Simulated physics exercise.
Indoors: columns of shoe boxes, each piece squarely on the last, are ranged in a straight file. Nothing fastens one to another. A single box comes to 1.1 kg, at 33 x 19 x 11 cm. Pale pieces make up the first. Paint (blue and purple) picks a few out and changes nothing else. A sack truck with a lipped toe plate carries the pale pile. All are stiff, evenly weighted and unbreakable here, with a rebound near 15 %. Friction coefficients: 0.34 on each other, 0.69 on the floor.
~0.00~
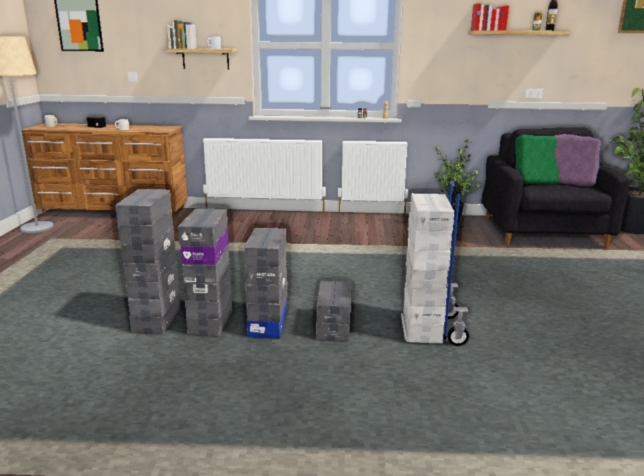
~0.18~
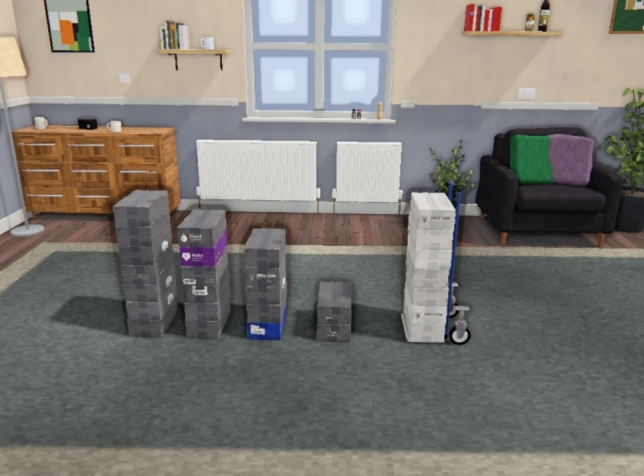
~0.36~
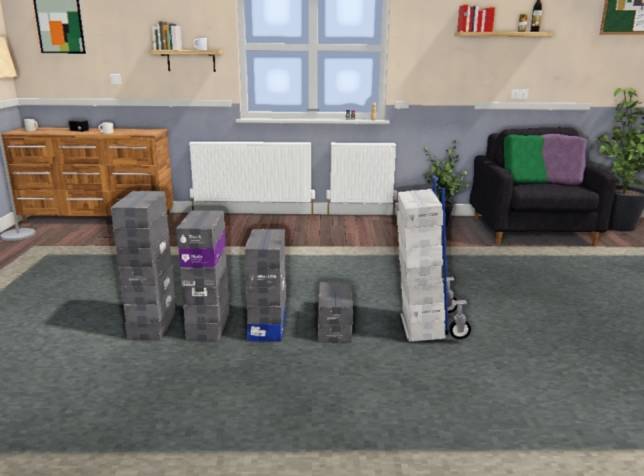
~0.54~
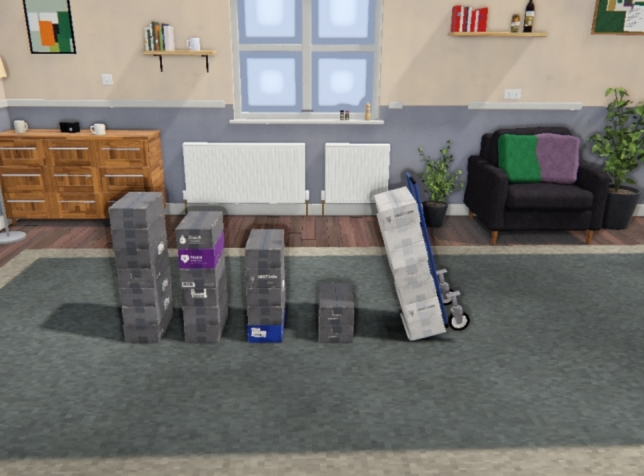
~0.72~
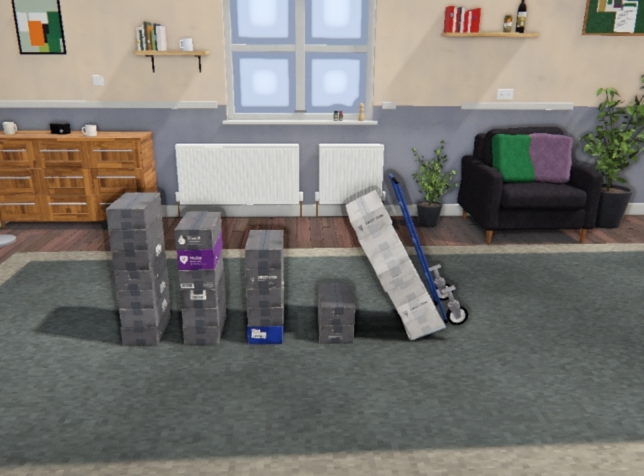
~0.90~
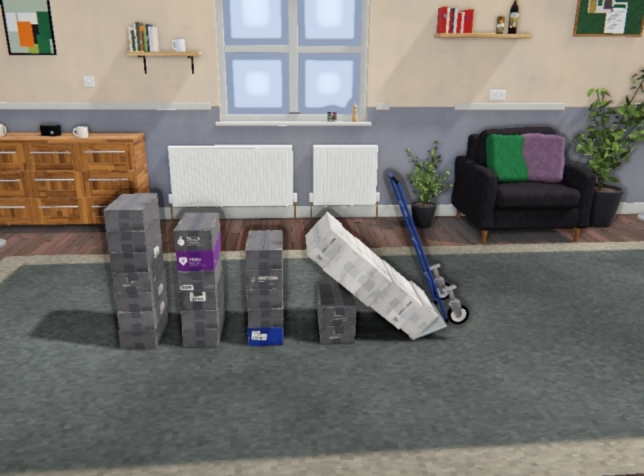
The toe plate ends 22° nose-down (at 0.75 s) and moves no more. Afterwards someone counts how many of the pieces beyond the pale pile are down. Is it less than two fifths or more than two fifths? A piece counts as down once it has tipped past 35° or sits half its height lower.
It comes to less than two fifths.
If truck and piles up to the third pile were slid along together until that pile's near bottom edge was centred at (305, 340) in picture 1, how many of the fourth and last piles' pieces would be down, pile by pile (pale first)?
In that case fourth 0, last 0.
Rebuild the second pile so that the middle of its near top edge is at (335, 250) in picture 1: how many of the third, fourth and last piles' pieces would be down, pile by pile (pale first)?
In that case third 0, fourth 0, last 0.
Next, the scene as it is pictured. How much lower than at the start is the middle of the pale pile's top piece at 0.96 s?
About 25 cm.
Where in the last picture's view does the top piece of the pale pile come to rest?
Near (297, 288).
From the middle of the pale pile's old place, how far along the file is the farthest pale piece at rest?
About 75 cm.
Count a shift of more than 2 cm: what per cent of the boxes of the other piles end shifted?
20 per cent.
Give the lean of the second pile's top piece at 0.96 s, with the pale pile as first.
It leans some 0°.
By 0.96 s, 7 of the pale pile down; none of the 20 other boxes down.
By 1.06 s, 7 of the pale pile down; none of the 20 other boxes down, 5 disturbed.
By 1.60 s, 6 of the pale pile down; none of the 20 other boxes down, 6 disturbed.
When it is over (2.2 s), 6 of the pale pile down; none of the 20 other boxes down, 6 disturbed; blue box unmoved; purple box unmoved. That is 0 per cent. In pixels of the last frame, middles, blue box near (266, 323), purple box near (200, 250).
